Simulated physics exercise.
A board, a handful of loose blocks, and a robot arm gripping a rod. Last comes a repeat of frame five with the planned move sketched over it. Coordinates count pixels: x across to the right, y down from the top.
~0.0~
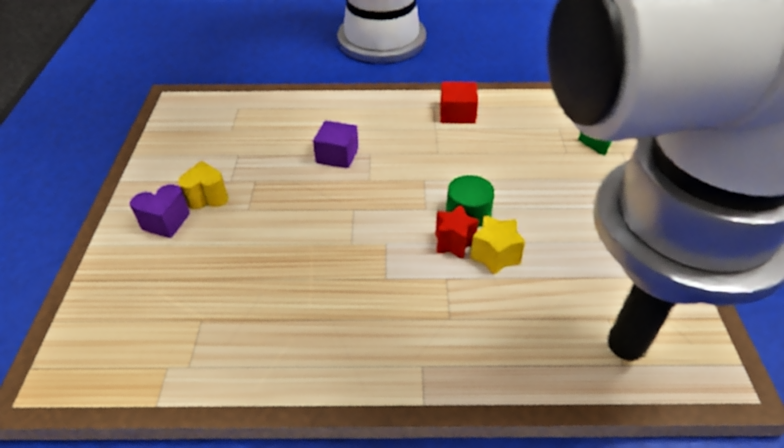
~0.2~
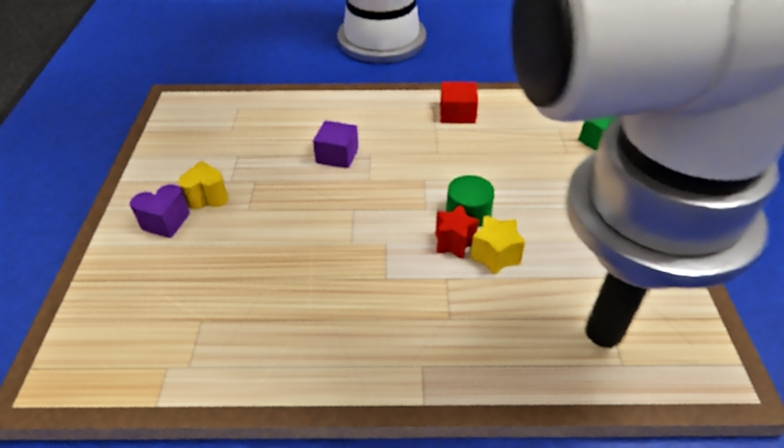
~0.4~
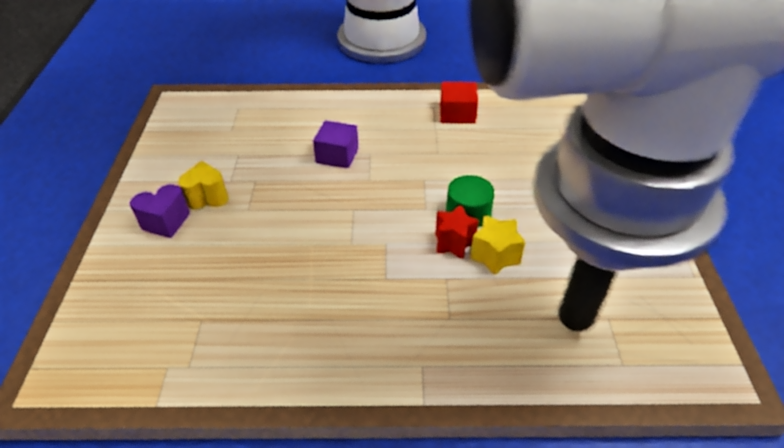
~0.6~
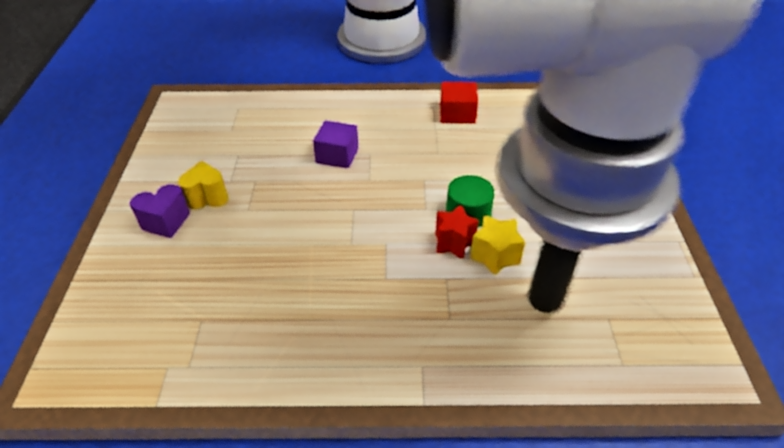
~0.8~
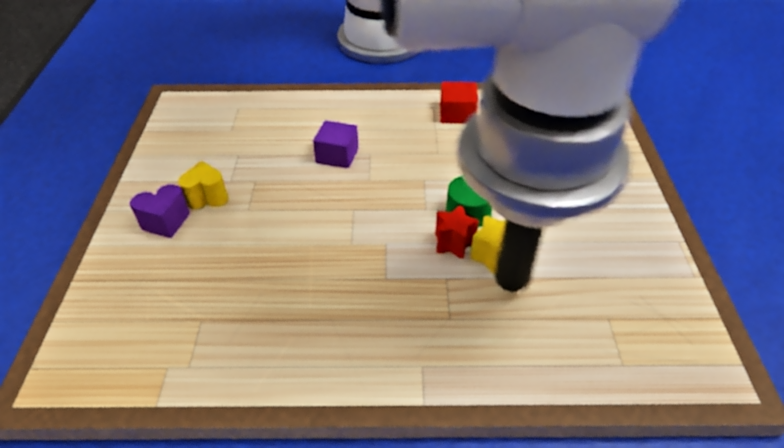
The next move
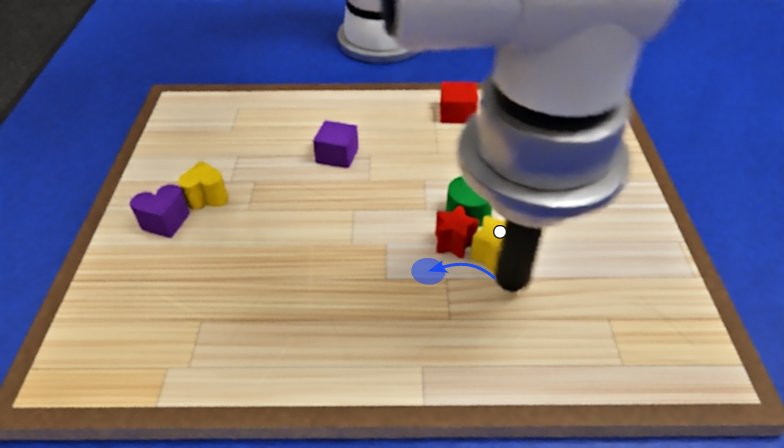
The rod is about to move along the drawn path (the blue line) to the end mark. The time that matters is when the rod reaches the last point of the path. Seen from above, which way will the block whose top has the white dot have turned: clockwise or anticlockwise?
Seen from above, clockwise.
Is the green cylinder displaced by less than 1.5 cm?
Yes.
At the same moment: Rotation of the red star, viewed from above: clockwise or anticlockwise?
It turns round anticlockwise.
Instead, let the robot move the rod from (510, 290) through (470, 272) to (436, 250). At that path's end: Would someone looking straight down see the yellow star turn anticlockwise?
No, that is not what happens.
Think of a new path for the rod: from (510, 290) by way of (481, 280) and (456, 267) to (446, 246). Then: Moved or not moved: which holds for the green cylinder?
It is carried off its spot.
The line goes from (510, 290) through (486, 272) and (457, 264) to (428, 271); the dot is on the yellow star.
The first path, step by step. Halfway along, rod at (473, 255); red star at (451, 214), turned 35° anticlockwise; yellow star at (492, 220), turned 55° clockwise.
At the end, rod at (429, 261); red star at (451, 214), turned 35° anticlockwise; green cylinder unmoved; yellow star at (492, 219), turned 55° clockwise.
